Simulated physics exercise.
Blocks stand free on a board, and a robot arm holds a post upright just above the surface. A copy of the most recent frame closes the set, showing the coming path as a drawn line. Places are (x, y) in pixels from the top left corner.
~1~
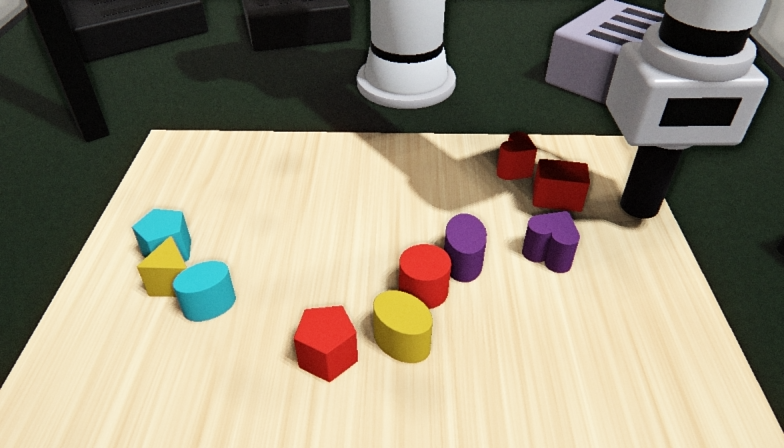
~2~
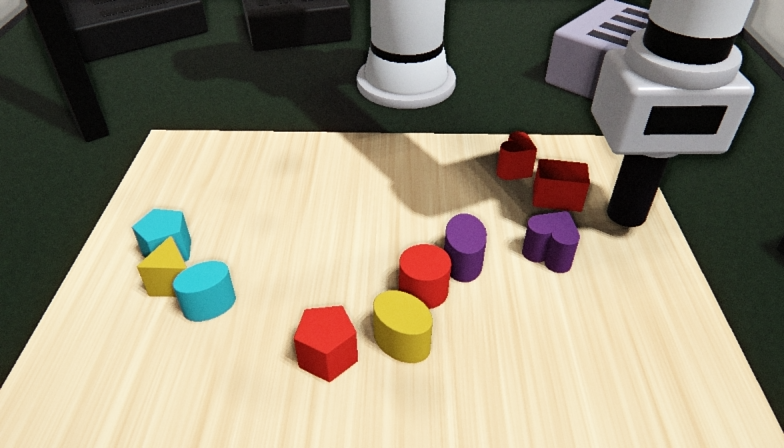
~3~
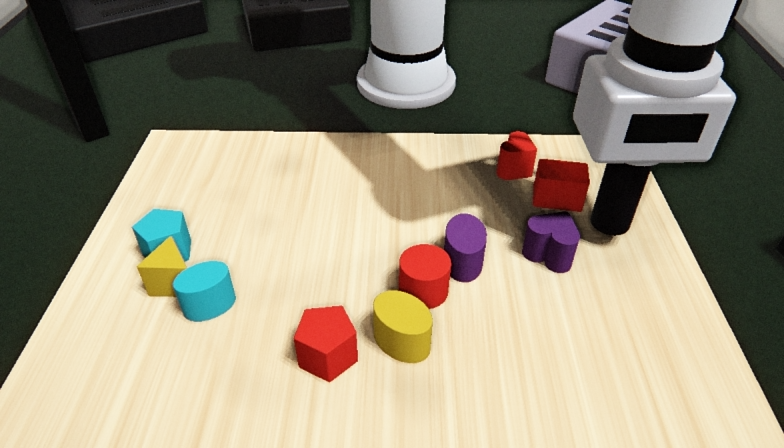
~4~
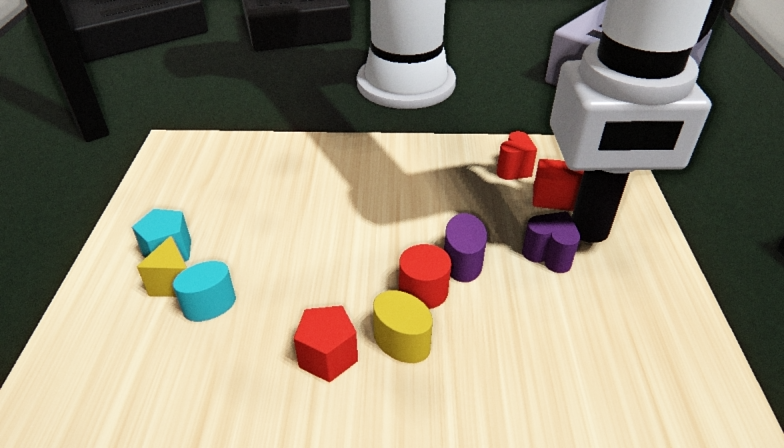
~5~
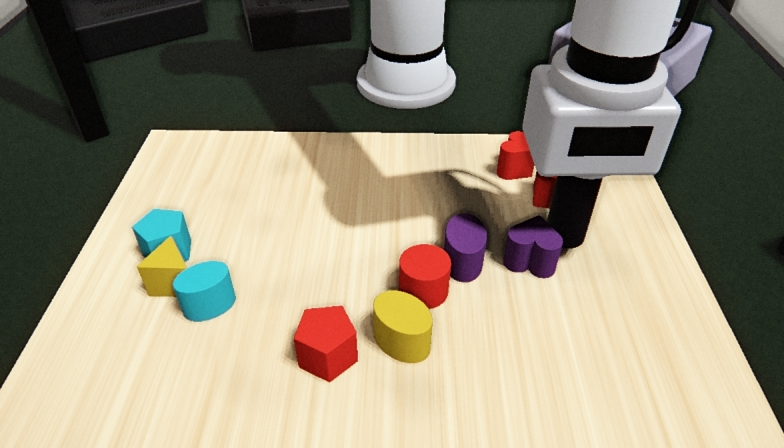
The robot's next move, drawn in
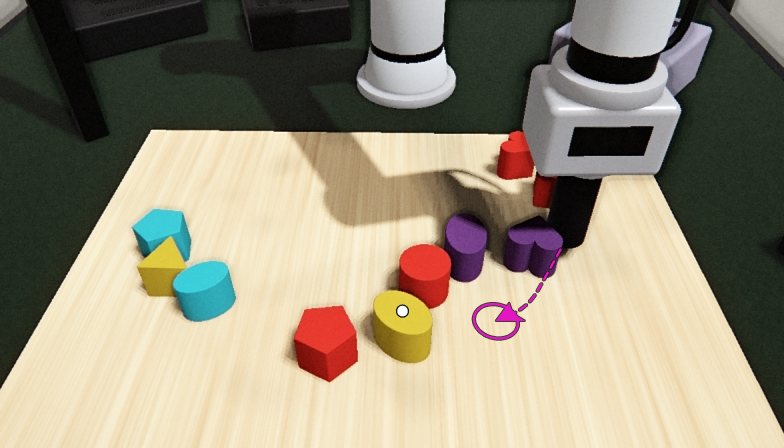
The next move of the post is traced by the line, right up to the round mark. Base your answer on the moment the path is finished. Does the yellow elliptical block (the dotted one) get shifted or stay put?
It gets no push and keeps its place.
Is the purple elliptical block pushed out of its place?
Answer: Yes.
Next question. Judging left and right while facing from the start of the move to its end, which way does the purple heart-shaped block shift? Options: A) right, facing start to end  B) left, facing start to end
I choose A.
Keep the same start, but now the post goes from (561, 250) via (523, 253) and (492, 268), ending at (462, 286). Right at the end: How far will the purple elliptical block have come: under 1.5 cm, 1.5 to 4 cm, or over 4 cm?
It ends 1.5 to 4 cm away.
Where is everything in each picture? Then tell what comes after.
Tip of the post (639, 207), middles of tops, yellow elliptical block (403, 311), purple elliptical block (466, 232), purple heart-shaped block (556, 226), in the first frame.
Post (626, 215), nothing pushed, in the second frame.
Post (610, 223), nothing pushed, in the third frame.
Post (589, 230), nothing pushed, in the fourth frame.
Post (564, 236), yellow elliptical block (403, 311), purple elliptical block (466, 232), purple heart-shaped block (536, 233), in the fifth frame.
The line goes from (561, 250) via (546, 275) and (529, 302), ending at (496, 321); the dot is on the yellow elliptical block.
On the path given first. One third of the way, post (550, 261); purple heart-shaped block (511, 247), turned 35° clockwise.
Two thirds of the way, post (533, 288); purple elliptical block (457, 231), turned 15° clockwise; purple heart-shaped block (496, 257), turned 60° clockwise.
At the end, post (498, 307); yellow elliptical block unmoved; purple elliptical block (455, 229), turned 20° clockwise; purple heart-shaped block (484, 260), turned 85° clockwise.
